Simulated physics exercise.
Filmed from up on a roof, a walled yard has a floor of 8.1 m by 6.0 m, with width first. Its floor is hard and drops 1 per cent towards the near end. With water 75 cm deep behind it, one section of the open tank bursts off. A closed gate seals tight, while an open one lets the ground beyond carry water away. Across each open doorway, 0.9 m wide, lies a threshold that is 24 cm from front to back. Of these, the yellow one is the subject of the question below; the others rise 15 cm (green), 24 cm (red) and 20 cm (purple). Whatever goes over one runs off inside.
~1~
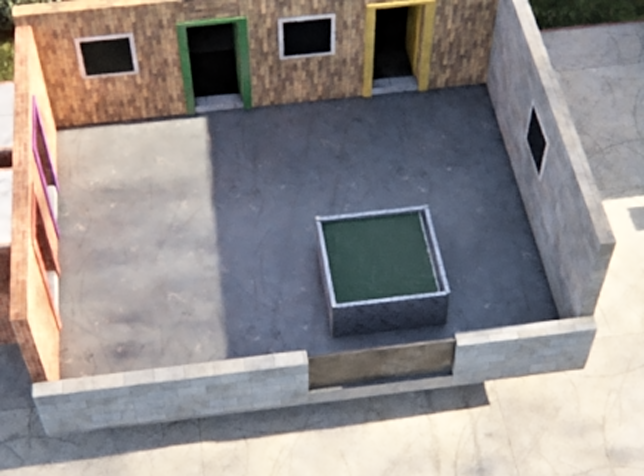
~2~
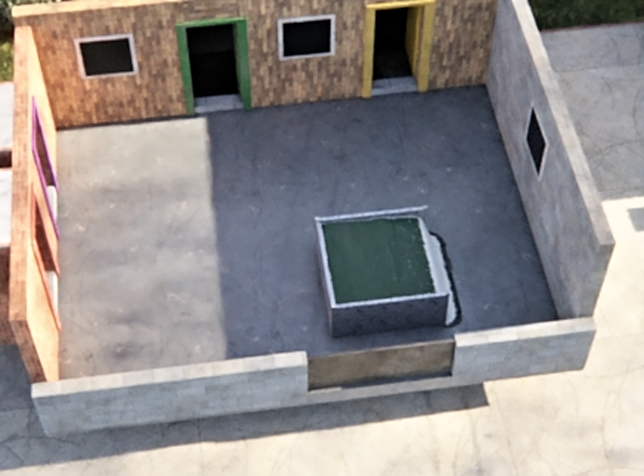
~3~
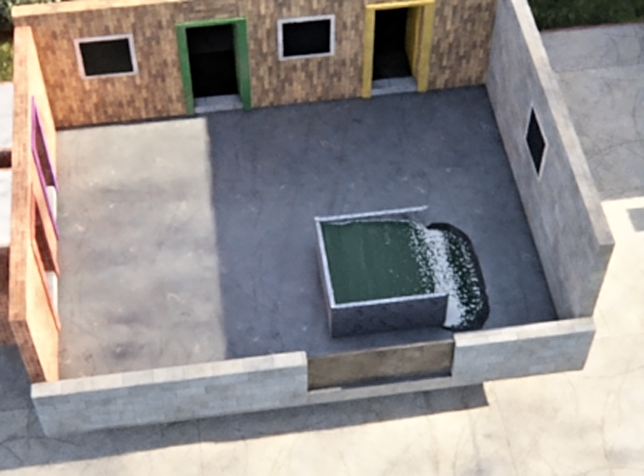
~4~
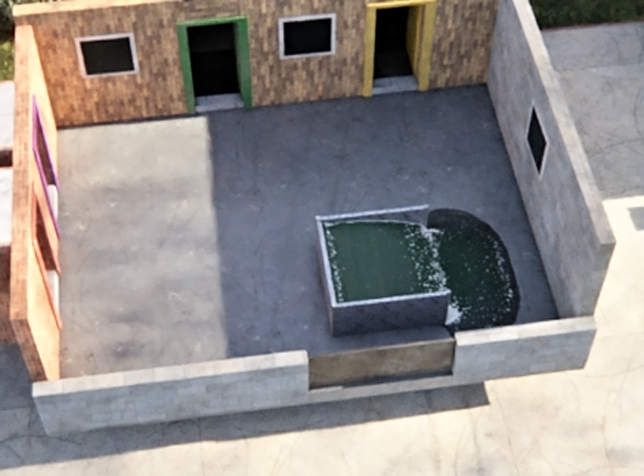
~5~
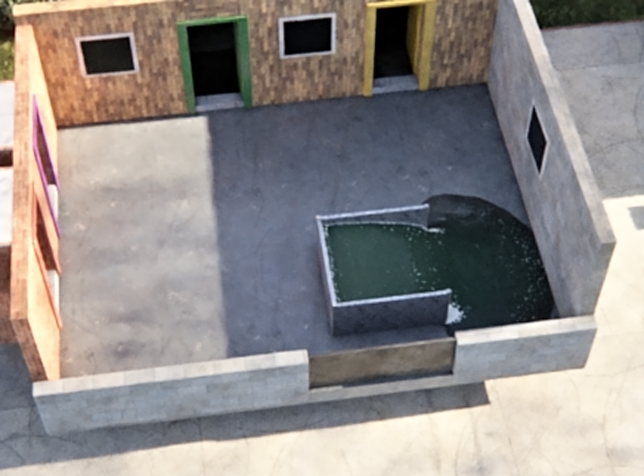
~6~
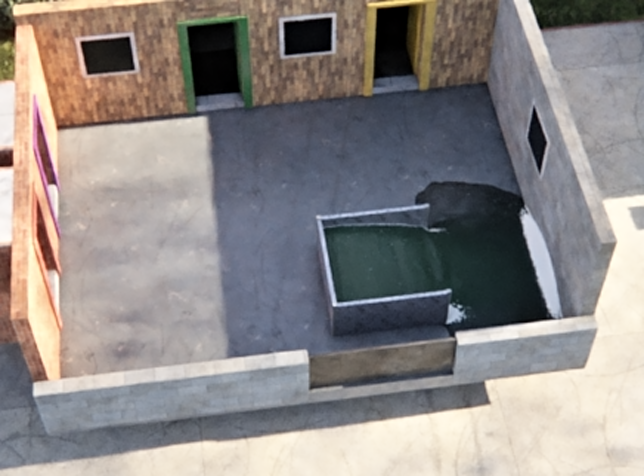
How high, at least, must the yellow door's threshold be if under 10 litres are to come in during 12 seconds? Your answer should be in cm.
I would say about 11.5 cm.
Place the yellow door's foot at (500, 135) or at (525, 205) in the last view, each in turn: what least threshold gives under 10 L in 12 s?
Around 7.5 and 27 cm respectively.
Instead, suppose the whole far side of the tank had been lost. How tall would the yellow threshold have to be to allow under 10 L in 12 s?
About 24 cm.
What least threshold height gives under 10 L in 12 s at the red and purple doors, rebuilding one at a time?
You'd want about 5.5 centimetres at red and about 8.0 centimetres at purple.
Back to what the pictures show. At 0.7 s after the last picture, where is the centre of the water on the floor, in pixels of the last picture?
My guess is close to (450, 277).
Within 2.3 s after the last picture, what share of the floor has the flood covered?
The wet part is about 30 per cent.
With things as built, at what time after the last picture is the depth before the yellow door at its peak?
I'd say near 2.6 seconds.
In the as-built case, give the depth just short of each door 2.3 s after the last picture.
In cm: Green 0, red 0, purple 0, yellow 16.
Then, 0.7 s after the last picture water covers 15 % of the floor, deepest (50 cm) near (560, 348); it has not reached the yellow door.
Then, 2.3 s after the last picture water covers 30 % of the floor, deepest (28 cm) near (549, 350); 16 cm at the yellow door, 0 litres in over its 15 cm threshold.
Then, 11.3 s after the last picture water covers 95 % of the floor, deepest (12 cm) near (281, 382); 2 cm at the yellow door, 1 litre in over its 15 cm threshold.
At the yellow door as built, the water peaked near 17 cm, 2.5 s after the last picture.
With a threshold of 9.5 cm, 22 litres would have come in within the 12 s; with 13 cm, 5 litres. So under 10 litres takes about 11.5 cm.
